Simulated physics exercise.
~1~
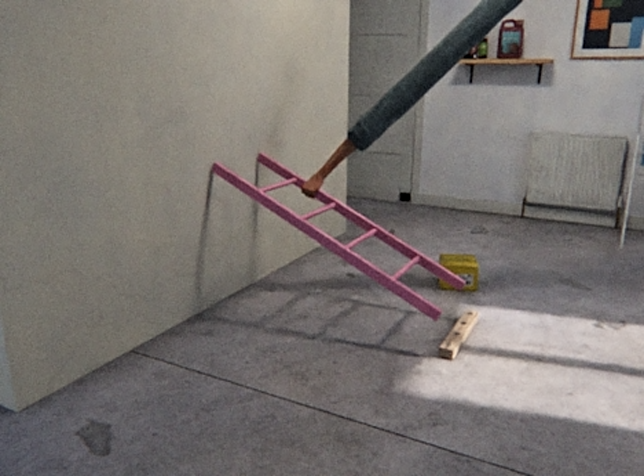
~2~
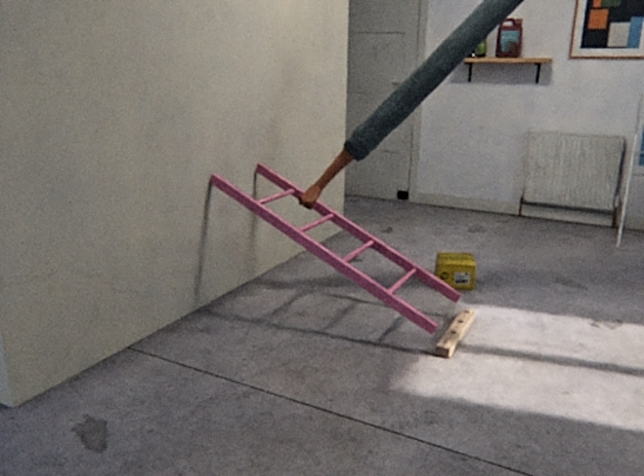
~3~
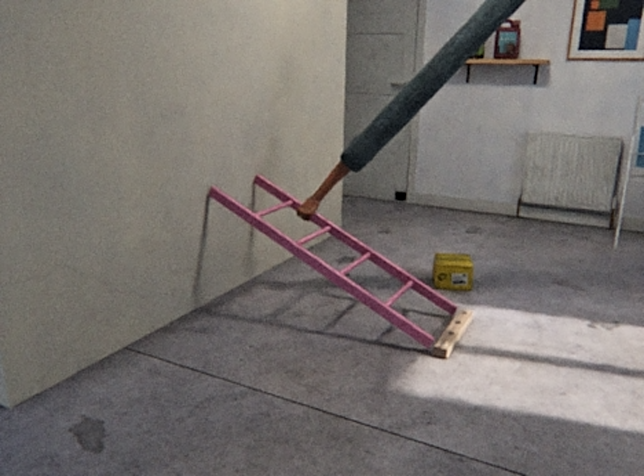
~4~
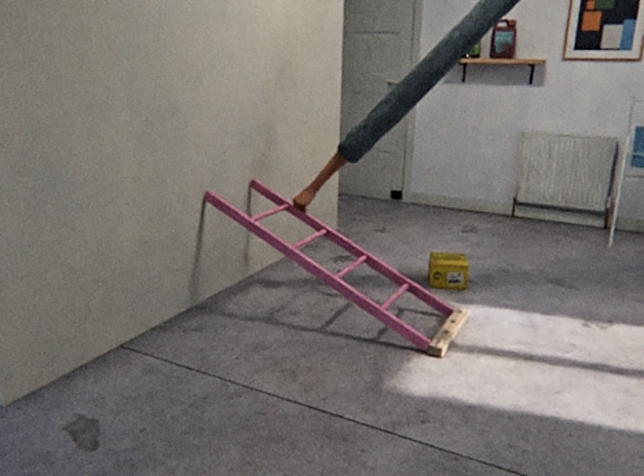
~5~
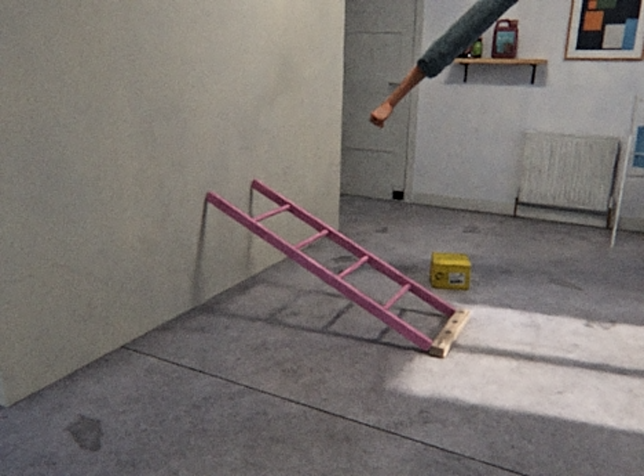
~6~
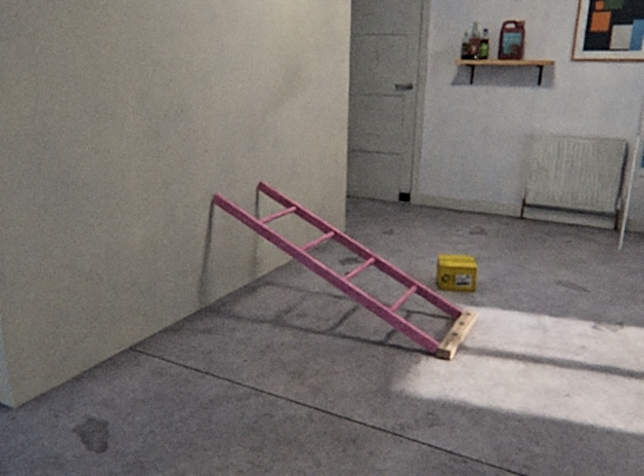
A hand on a long sleeved arm lowered a pink, ladder-like gate against a pale wall until its foot met a wooden batten on the floor, then let go and drew away, and the gate stayed leaning there.
